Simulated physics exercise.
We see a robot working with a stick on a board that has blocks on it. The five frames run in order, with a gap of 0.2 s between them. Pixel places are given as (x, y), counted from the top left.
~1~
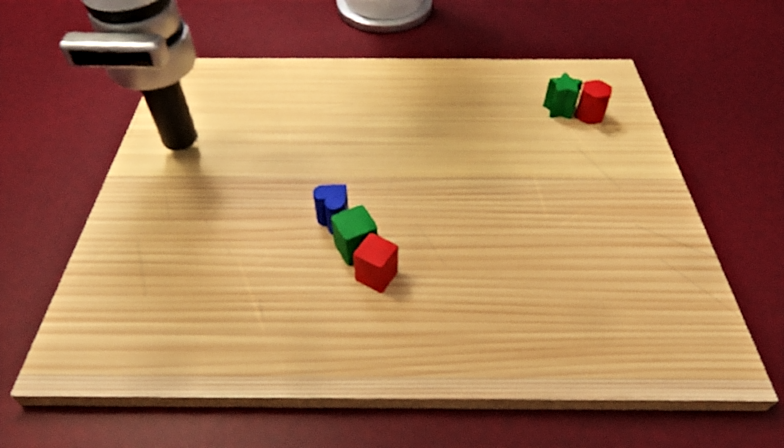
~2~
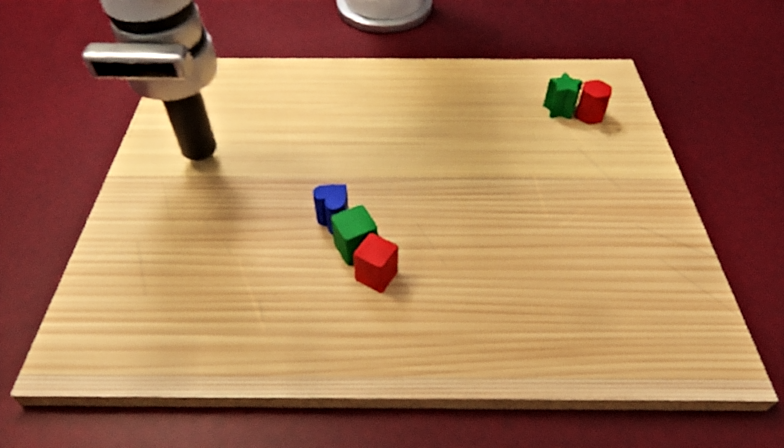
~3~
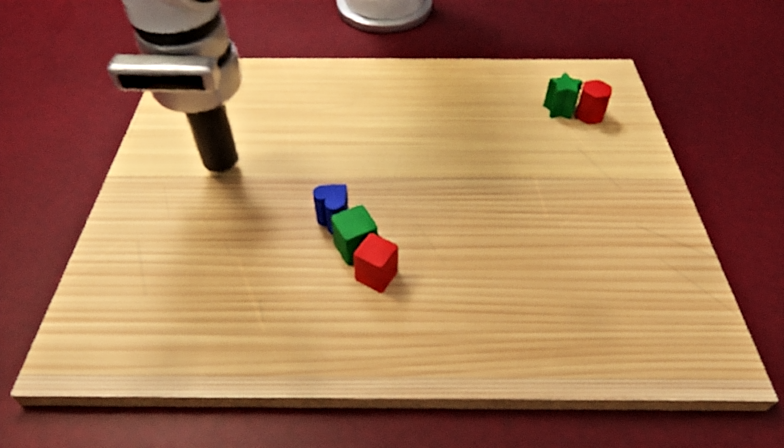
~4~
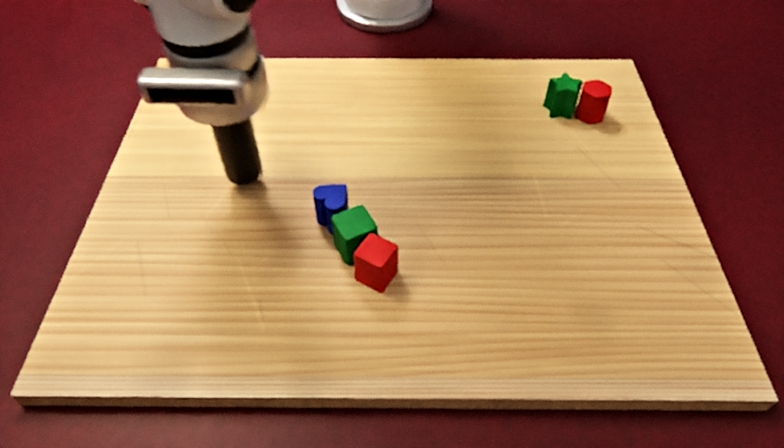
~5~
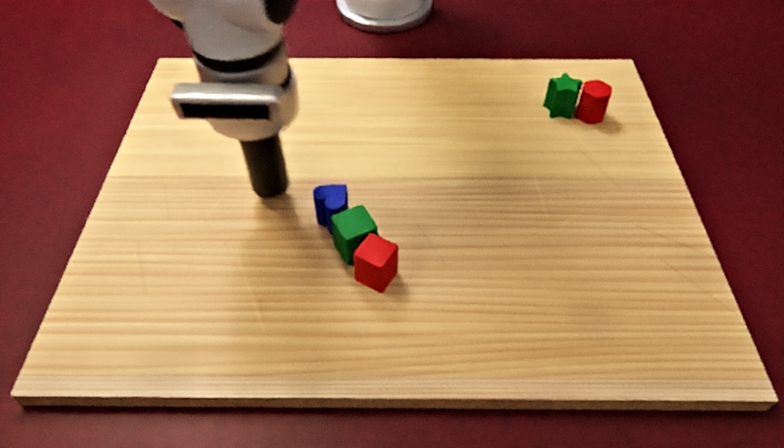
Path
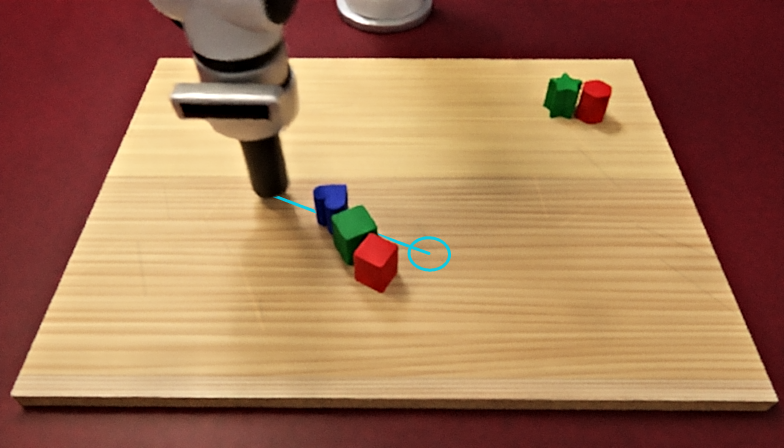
A robot arm holding a dark stick moved steadily right and toward the viewer across the wooden board, nearing the blue heart block, while the green and red blocks and the others stayed still.
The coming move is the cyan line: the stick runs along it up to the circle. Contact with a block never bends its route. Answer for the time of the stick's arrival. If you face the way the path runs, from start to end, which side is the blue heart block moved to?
Sideways, to the left.
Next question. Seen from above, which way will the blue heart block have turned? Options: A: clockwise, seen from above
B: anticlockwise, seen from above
That would be B.
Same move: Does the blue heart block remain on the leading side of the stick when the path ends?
I'd say yes.
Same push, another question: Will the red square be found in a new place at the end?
The answer is yes.
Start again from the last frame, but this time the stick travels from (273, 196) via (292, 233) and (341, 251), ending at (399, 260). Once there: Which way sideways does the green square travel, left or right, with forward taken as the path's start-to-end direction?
Over to the left.
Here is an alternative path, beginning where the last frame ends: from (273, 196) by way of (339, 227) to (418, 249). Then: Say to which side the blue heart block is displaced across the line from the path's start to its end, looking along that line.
Facing from start to end, it shifts left.
Path on the board, straight from (273, 196) to (429, 254).
What follows on the original path. One third of the way, stick (322, 204); blue heart block (352, 203); green square (368, 229); red square (381, 257), turned 25° clockwise.
Two thirds of the way, stick (374, 223); blue heart block (412, 216), turned 25° anticlockwise; green square (399, 244), turned 30° clockwise; red square (391, 273), turned 60° clockwise.
At the end, stick (430, 243); blue heart block (467, 222), turned 85° anticlockwise; green square (414, 256), turned 50° clockwise; red square (393, 281), turned 85° clockwise.
